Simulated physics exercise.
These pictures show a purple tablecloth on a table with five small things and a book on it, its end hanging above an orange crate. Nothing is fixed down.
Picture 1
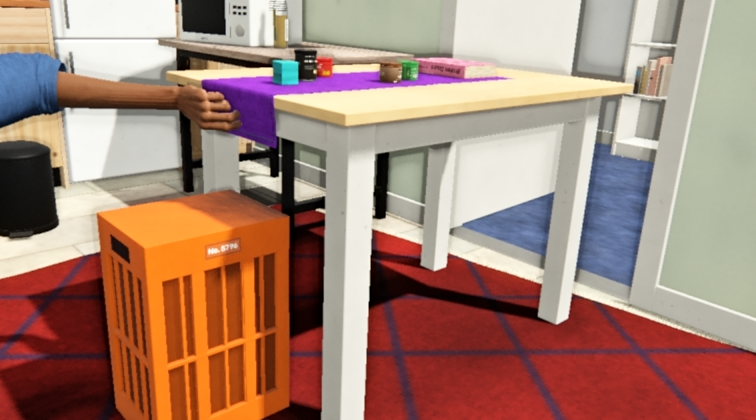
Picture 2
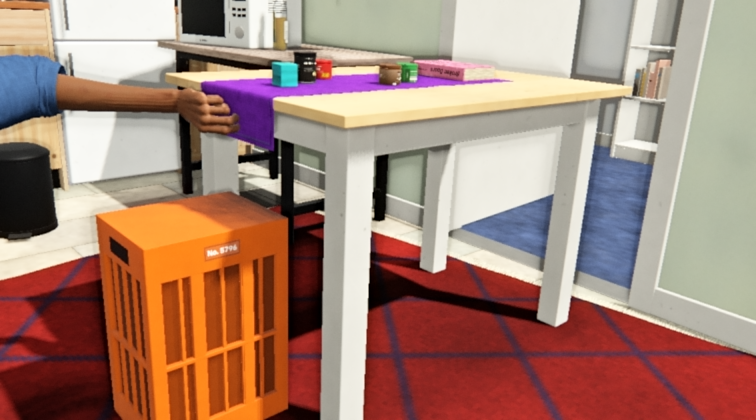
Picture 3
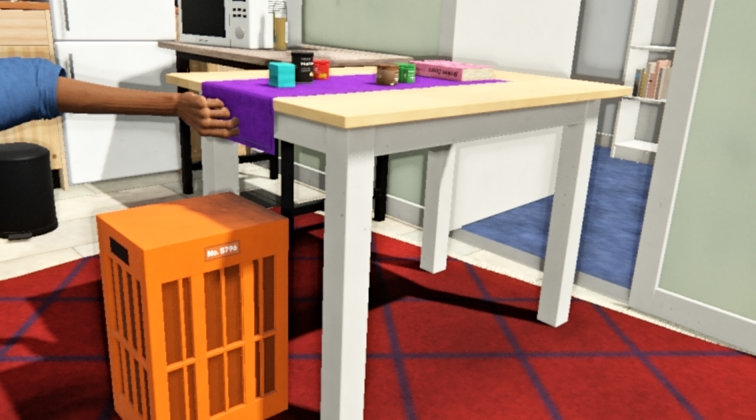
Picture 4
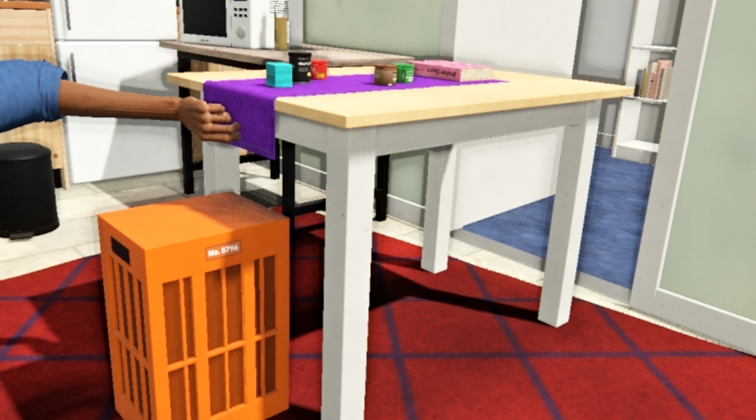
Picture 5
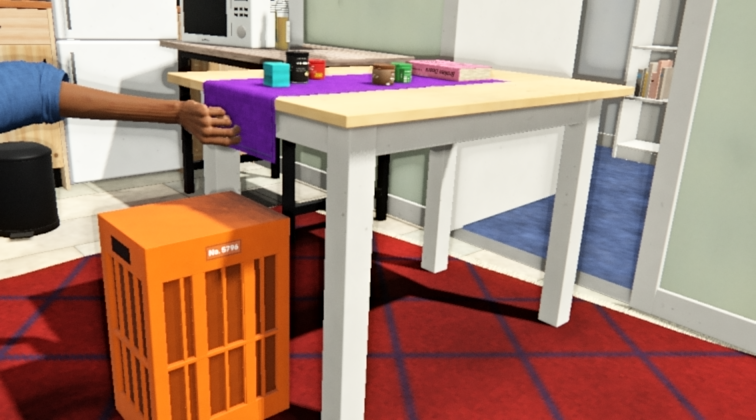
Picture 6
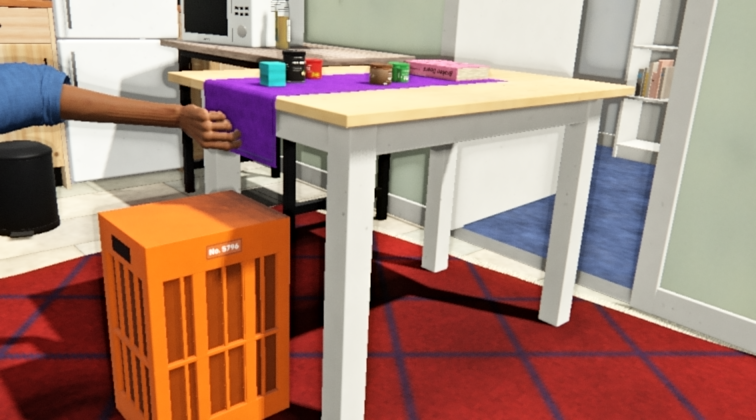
In a kitchen, a hand slowly pulling the hanging end of a purple tablecloth downward, small items on it shifting slightly left.
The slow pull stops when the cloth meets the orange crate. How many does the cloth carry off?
The answer is one.
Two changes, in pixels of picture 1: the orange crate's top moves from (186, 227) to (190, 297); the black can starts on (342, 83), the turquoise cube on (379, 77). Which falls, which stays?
The black can tumbles off, the turquoise cube does not fall.
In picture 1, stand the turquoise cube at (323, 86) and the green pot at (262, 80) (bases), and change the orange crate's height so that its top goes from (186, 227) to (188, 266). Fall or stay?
The turquoise cube comes down; the green pot tumbles off.
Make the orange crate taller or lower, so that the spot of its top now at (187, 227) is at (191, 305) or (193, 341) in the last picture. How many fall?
Over the edge go 3 and 4.
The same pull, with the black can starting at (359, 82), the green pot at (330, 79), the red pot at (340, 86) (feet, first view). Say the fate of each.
The black can stays on; the green pot holds on; the red pot keeps its place on top.
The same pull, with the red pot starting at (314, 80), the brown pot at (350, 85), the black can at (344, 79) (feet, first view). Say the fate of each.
The red pot stays on; the brown pot holds on; the black can remains up.
Soon after, hem near (238, 176); all still up.
After that, hem on the crate; turquoise cube gone.
In the end, hem on the crate; turquoise cube gone. Over the edge go one.
